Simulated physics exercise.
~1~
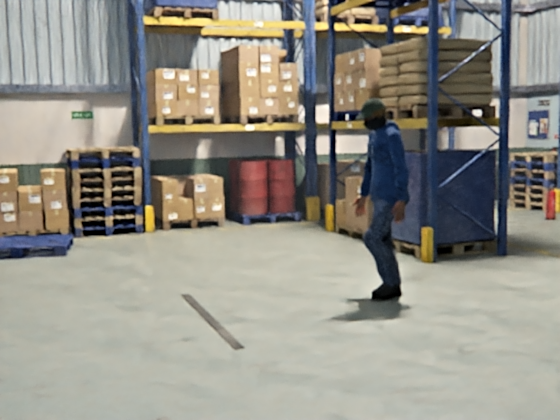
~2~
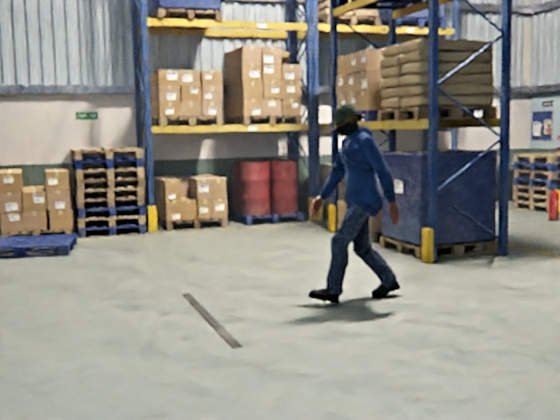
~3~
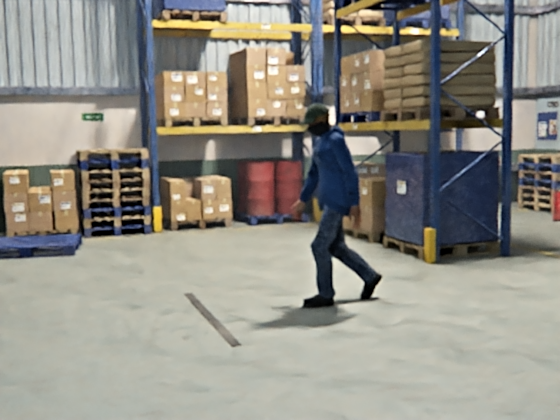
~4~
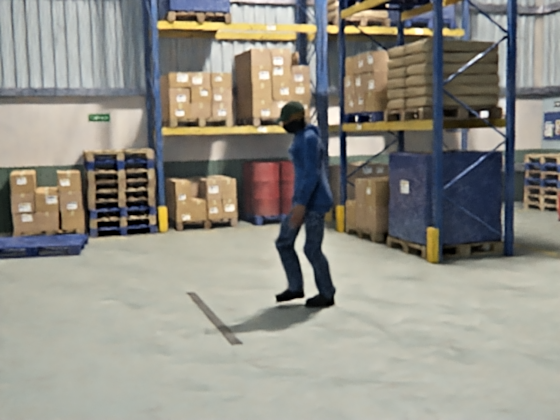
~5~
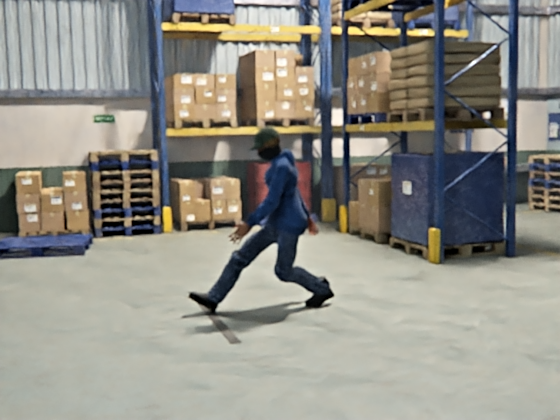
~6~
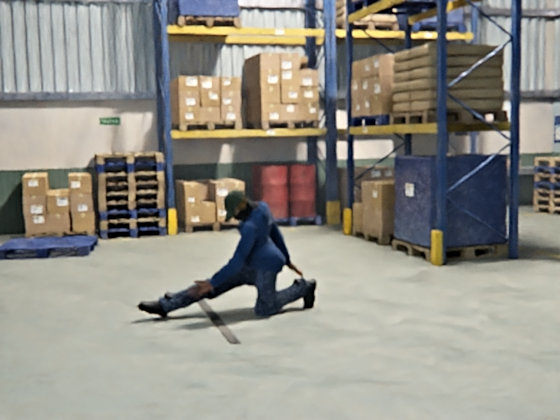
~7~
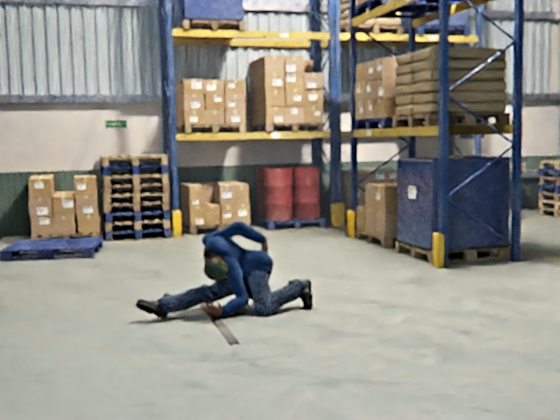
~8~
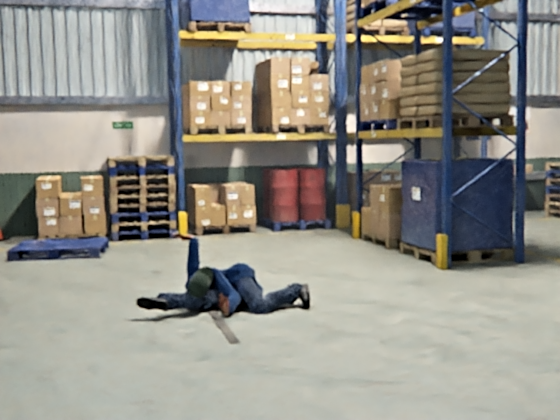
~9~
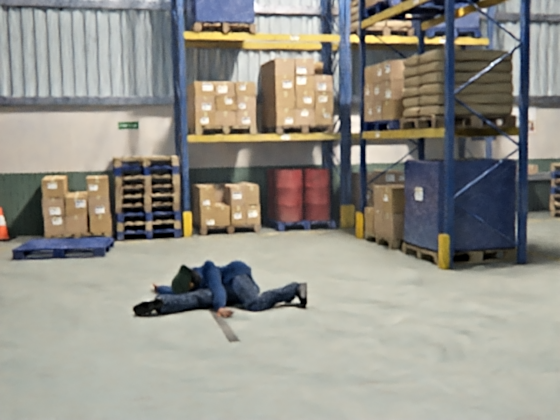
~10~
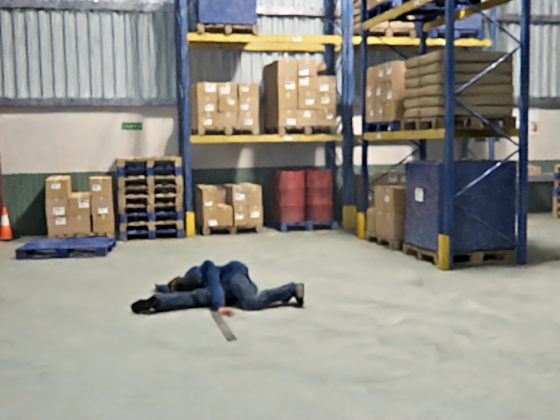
A person strides left, sinks into a split and slumps over the black strip.
